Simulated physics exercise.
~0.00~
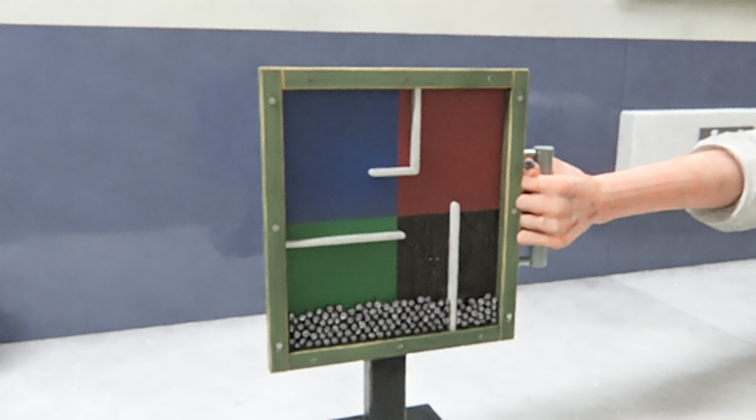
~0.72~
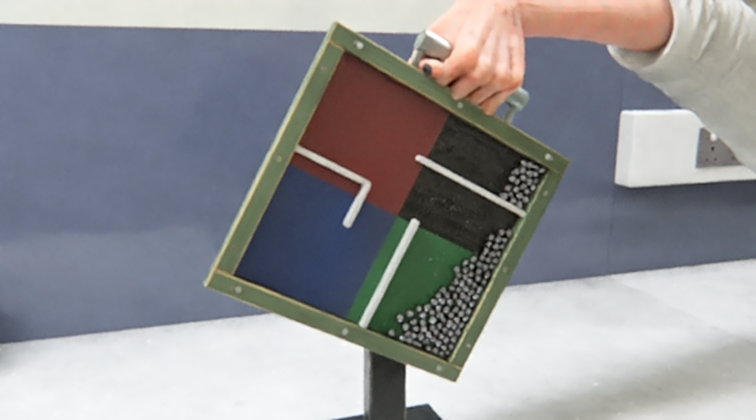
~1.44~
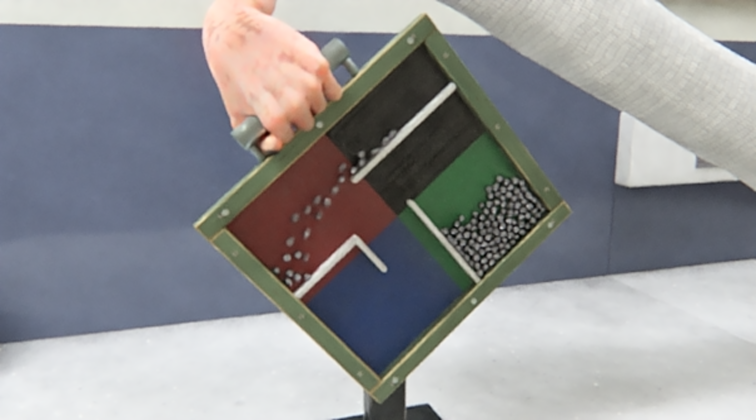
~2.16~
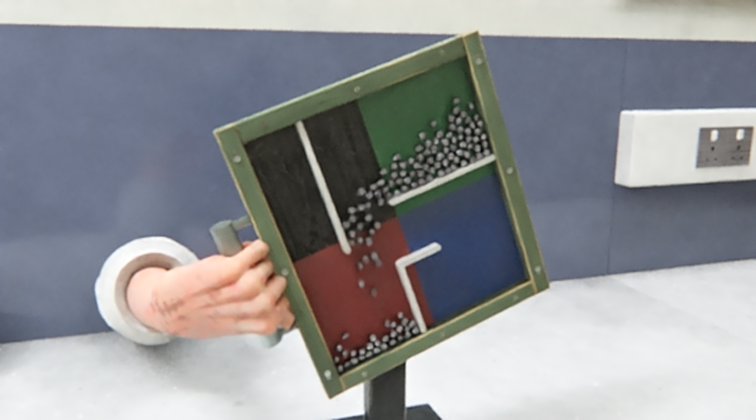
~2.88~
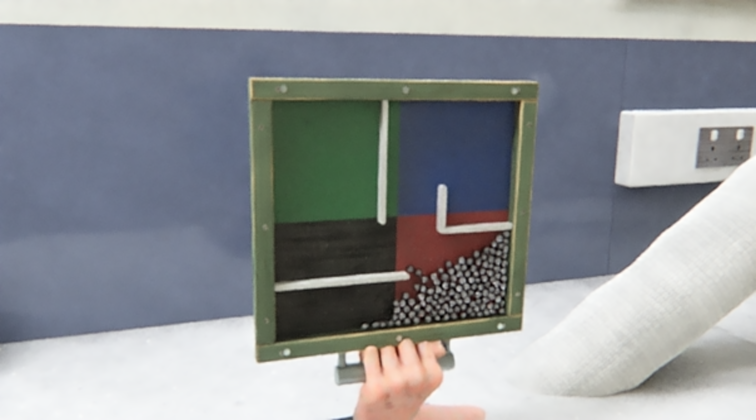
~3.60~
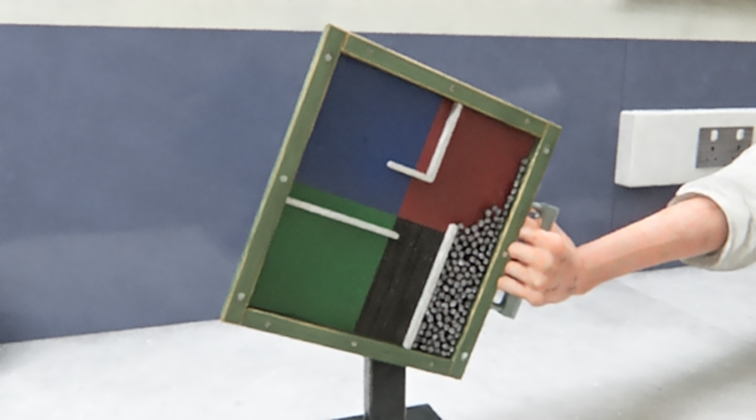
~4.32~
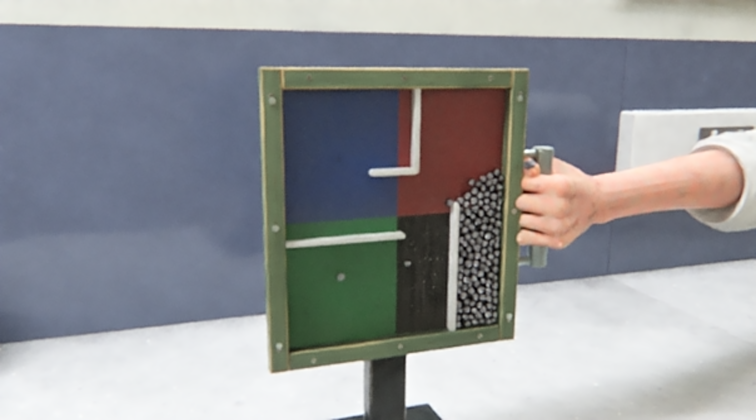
On a pale counter against a blue wall, a hand turned a green-framed maze box anticlockwise through a full turn, sending small steel balls tumbling between its coloured quarters until most sat piled behind the upright bar in black, some reaching red.
